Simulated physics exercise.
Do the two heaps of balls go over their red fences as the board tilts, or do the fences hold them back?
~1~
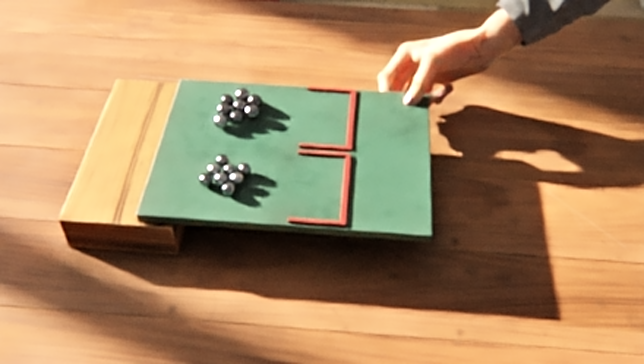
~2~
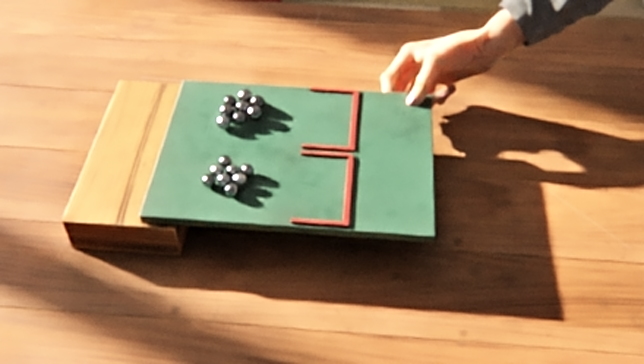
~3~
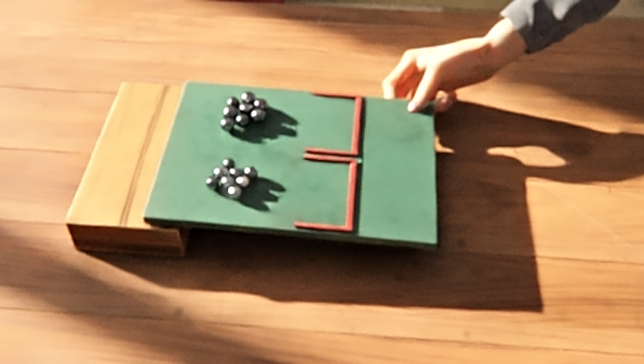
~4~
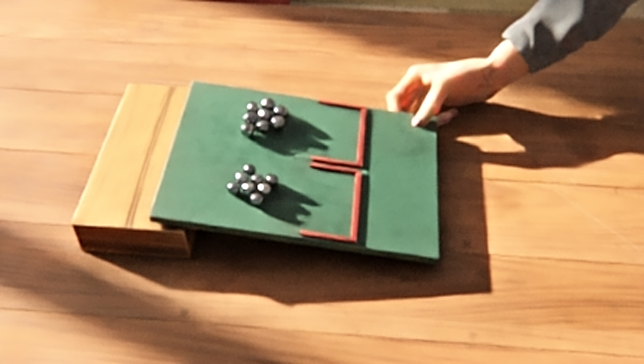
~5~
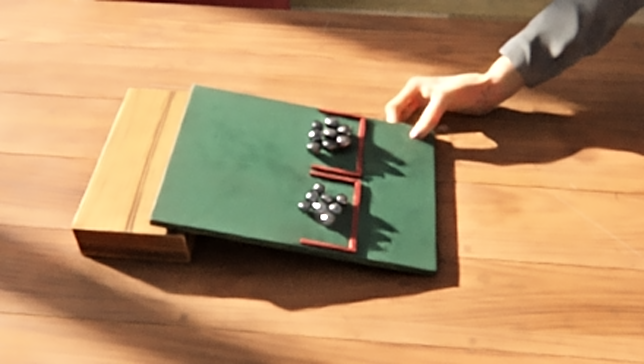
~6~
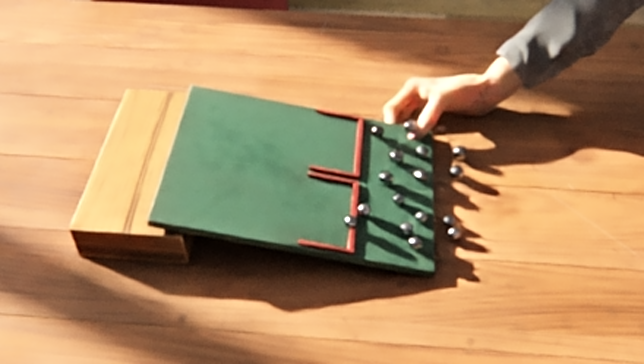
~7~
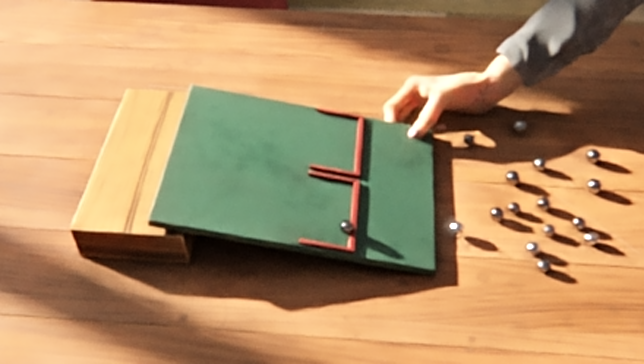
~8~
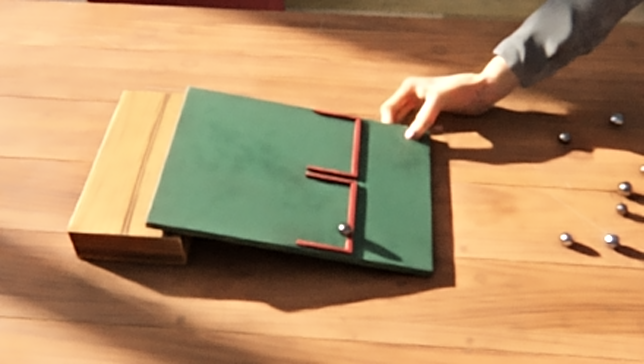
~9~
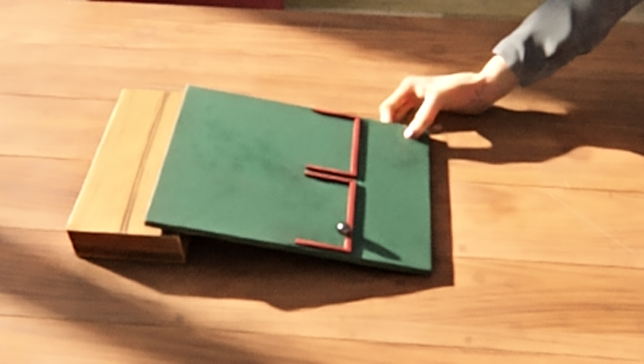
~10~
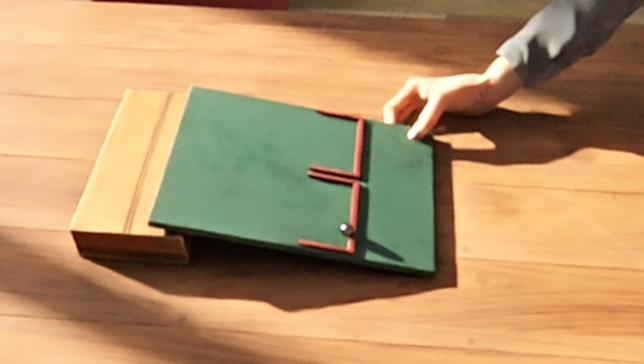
Both heaps go over their fences. Only one ball from the front heap is left at its fence, while the rest roll off the board and away.
